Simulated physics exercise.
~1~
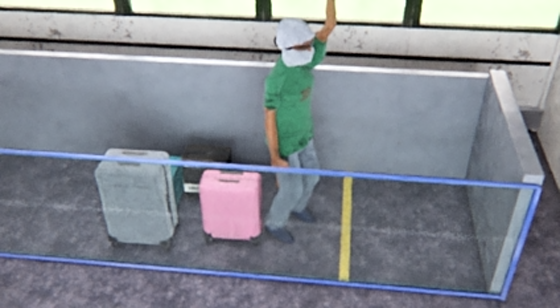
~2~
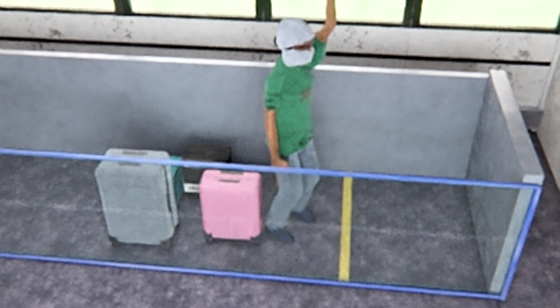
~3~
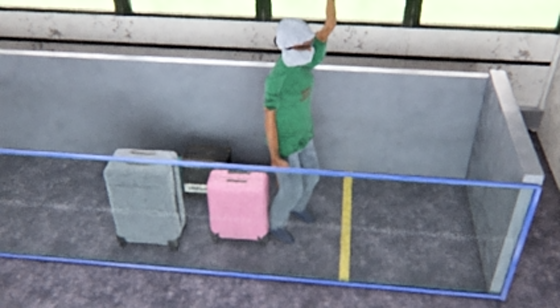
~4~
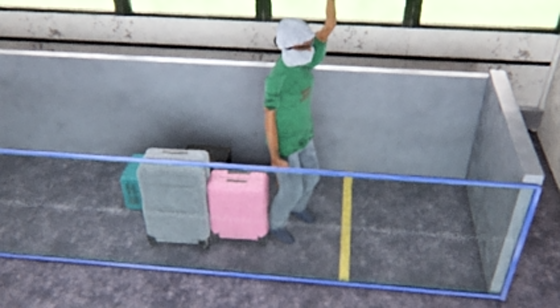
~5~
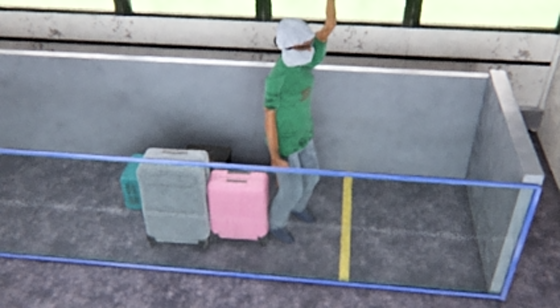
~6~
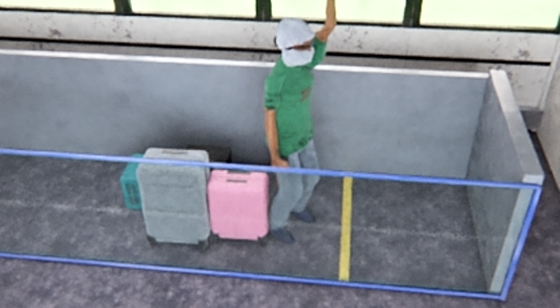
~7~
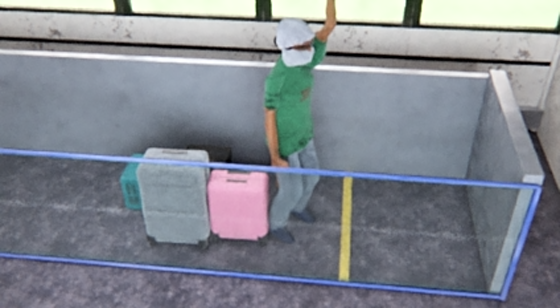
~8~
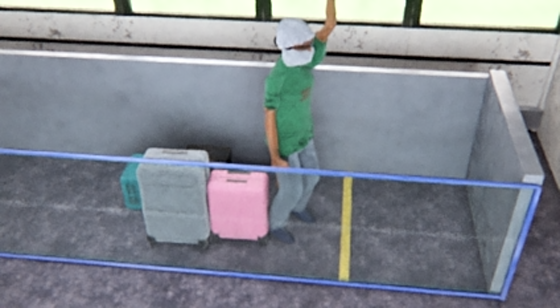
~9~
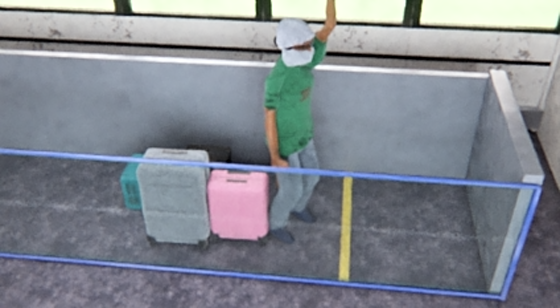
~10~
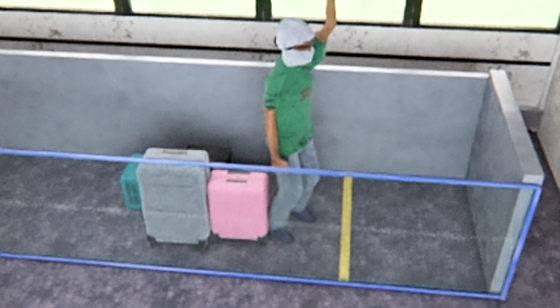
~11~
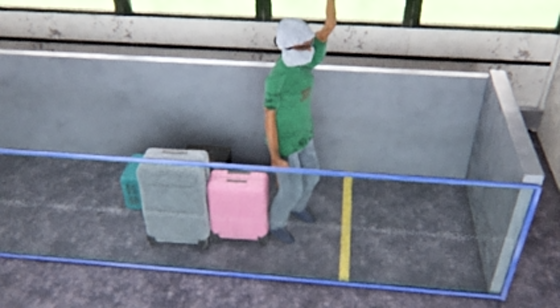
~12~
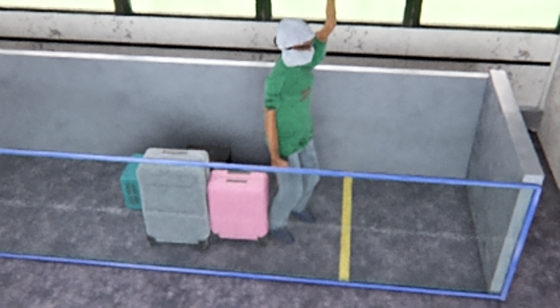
A grey suitcase rolls right and stops beside a pink suitcase, short of the yellow line.
